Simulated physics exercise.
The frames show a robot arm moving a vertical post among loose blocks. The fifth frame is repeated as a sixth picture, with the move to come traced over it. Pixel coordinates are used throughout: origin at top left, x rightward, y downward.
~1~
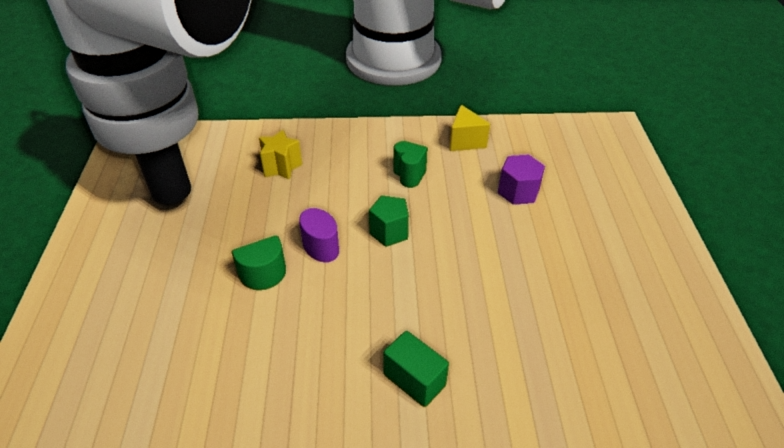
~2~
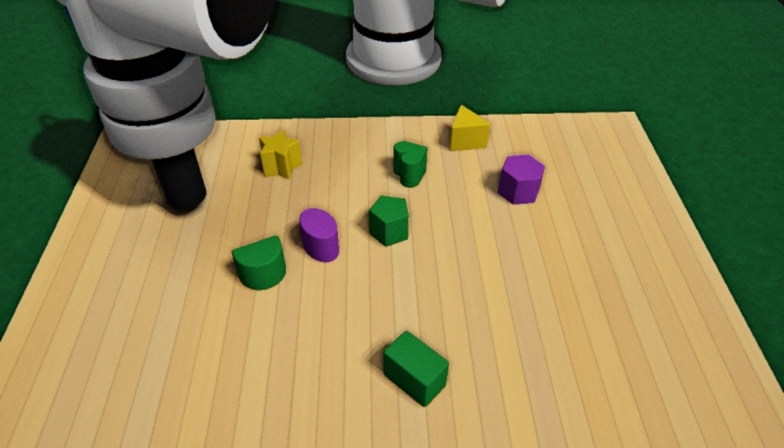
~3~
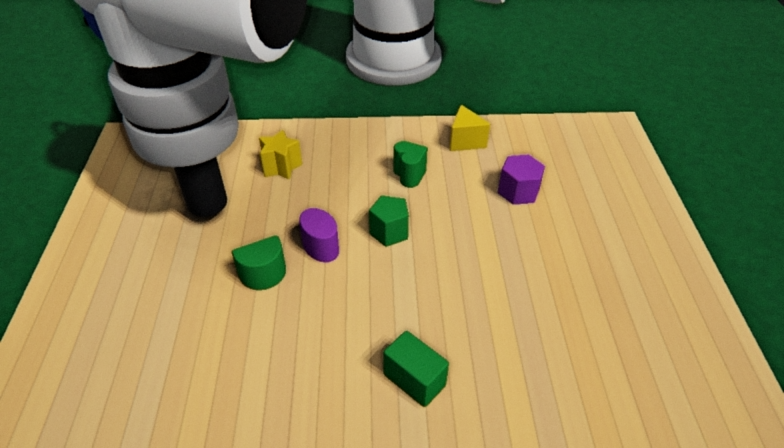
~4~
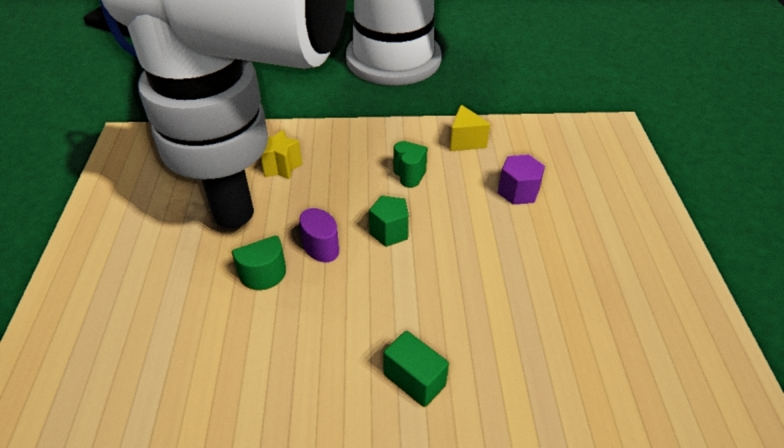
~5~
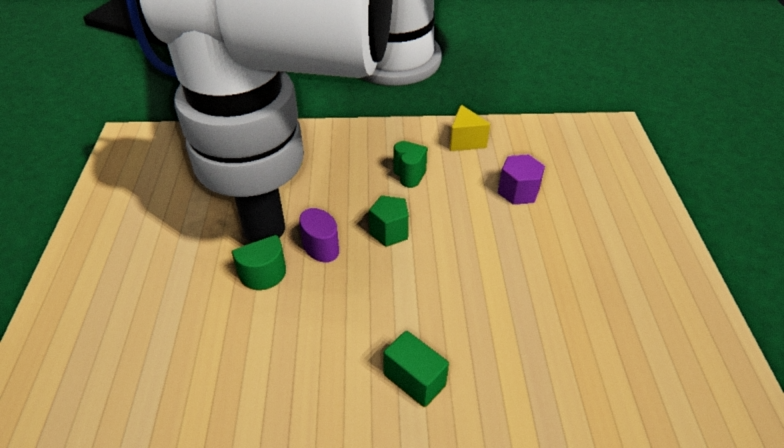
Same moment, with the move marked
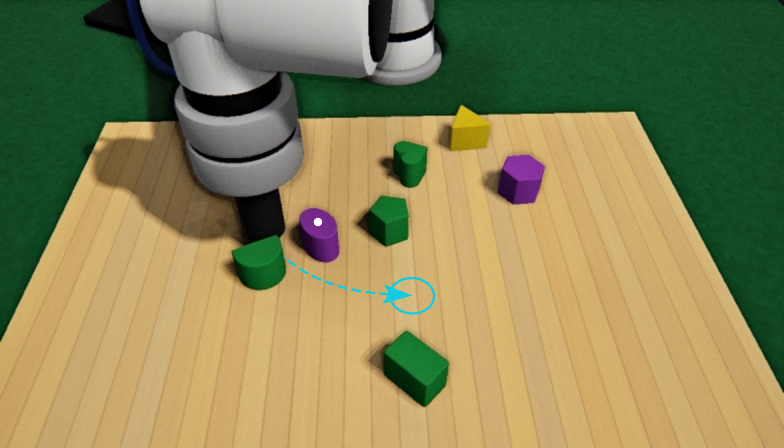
On a light wooden board over a green surface, a grey and white robot arm moves its black post rightward and slightly toward the viewer, reaching just behind a green D-shaped block while the visible green, purple and yellow blocks stay still.
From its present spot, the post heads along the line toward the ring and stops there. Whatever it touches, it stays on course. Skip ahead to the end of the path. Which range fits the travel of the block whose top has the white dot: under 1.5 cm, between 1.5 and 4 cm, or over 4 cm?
The block winds up within 1.5 cm of where it is now.
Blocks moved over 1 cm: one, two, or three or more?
1 block.
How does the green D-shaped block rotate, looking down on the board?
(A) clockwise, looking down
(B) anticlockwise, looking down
A.
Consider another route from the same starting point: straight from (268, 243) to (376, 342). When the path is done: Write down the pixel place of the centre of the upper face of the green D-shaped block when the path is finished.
If I read the scene right, the answer is (266, 269).
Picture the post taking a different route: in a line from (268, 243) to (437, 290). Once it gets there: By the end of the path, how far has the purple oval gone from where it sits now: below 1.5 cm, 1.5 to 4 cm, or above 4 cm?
The answer here is over 4 cm.
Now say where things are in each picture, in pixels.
The first frame shows post tip at (172, 191); block tops, green D-shaped block at (258, 251); purple oval at (318, 222); green pentagonal block at (390, 207).
The second frame shows post at (187, 196); blocks unchanged.
The third frame shows post at (208, 203); blocks unchanged.
The fourth frame shows post at (234, 214); blocks unchanged.
The fifth frame shows post at (265, 230); green D-shaped block at (258, 251); purple oval at (318, 222); green pentagonal block at (390, 207).
Path on the board, from (268, 243) through (304, 271) and (354, 290) to (412, 295); the dot is on the purple oval.
On the path given first. One third of the way, post at (302, 258); green D-shaped block at (265, 265), turned 65° clockwise; purple oval at (323, 222), turned 15° anticlockwise.
Two thirds of the way, post at (354, 277); green D-shaped block at (265, 265), turned 65° clockwise; purple oval at (323, 222), turned 15° anticlockwise.
At the end, post at (413, 283); green D-shaped block at (265, 265), turned 65° clockwise; purple oval at (323, 222), turned 15° anticlockwise; green pentagonal block in place.
